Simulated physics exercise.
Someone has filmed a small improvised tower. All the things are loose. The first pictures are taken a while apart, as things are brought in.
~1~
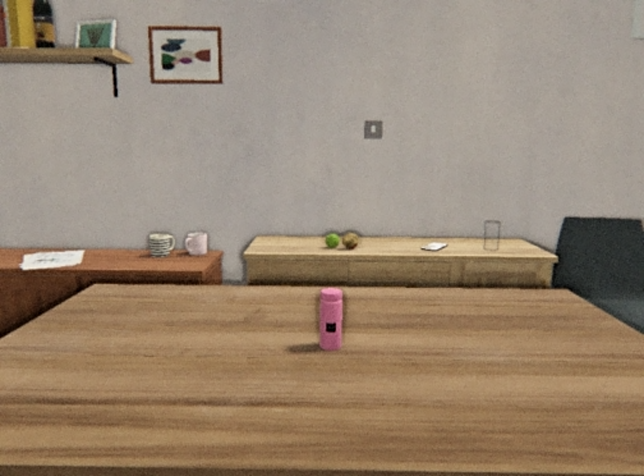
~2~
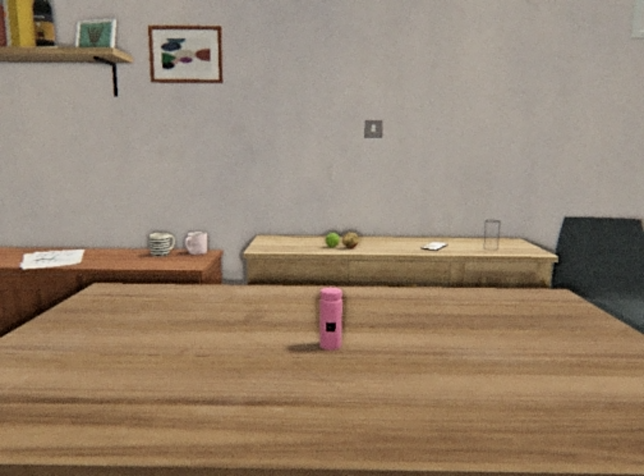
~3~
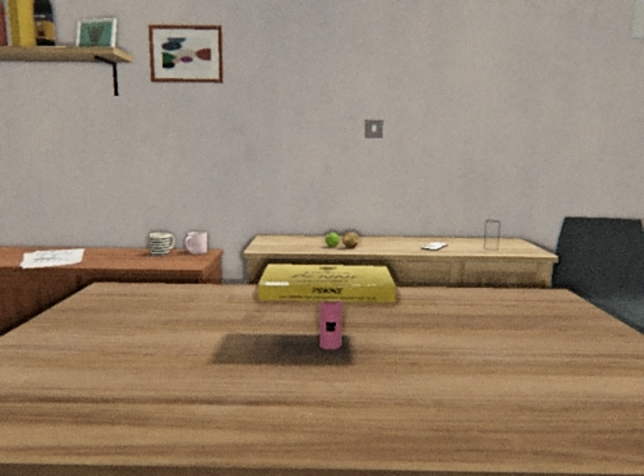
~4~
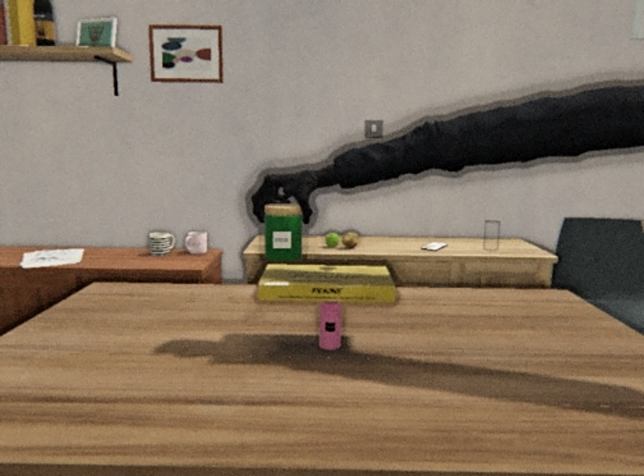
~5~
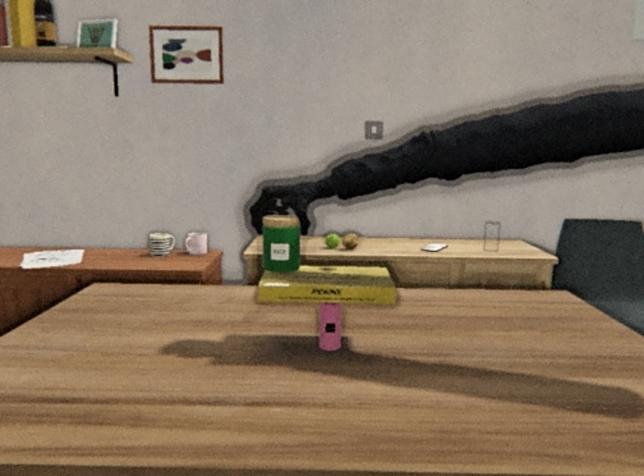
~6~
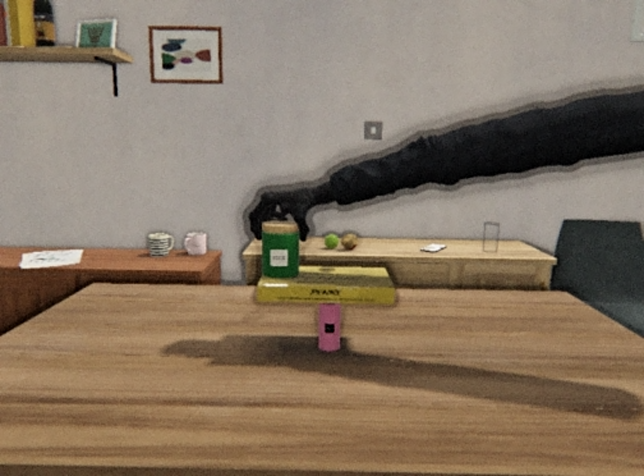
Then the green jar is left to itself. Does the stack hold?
It gives way.
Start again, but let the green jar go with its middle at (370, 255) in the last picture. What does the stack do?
Then it gives way.
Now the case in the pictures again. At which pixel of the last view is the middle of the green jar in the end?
At about (220, 331).
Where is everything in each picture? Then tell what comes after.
The last thing is not in view yet, in the first picture.
The last thing is not in view yet, in the second picture.
The last thing is not in view yet; yellow packet (327, 282), in the third picture.
Coming down; green jar (283, 231); yellow packet (327, 282), in the fourth picture.
Coming down; green jar (281, 243); yellow packet (327, 283), in the fifth picture.
In place under the hand; green jar (281, 249); yellow packet (326, 284), in the sixth picture.
Then, 0.40 s after the last picture, green jar now fallen; yellow packet tipped 68° from how it was.
Then, 1.10 s after the last picture, yellow packet now fallen.
At rest, fallen, yellow packet and green jar; pink shaker in place. Seen from the same camera at the end, green jar near (220, 331). The stack loses its balance.
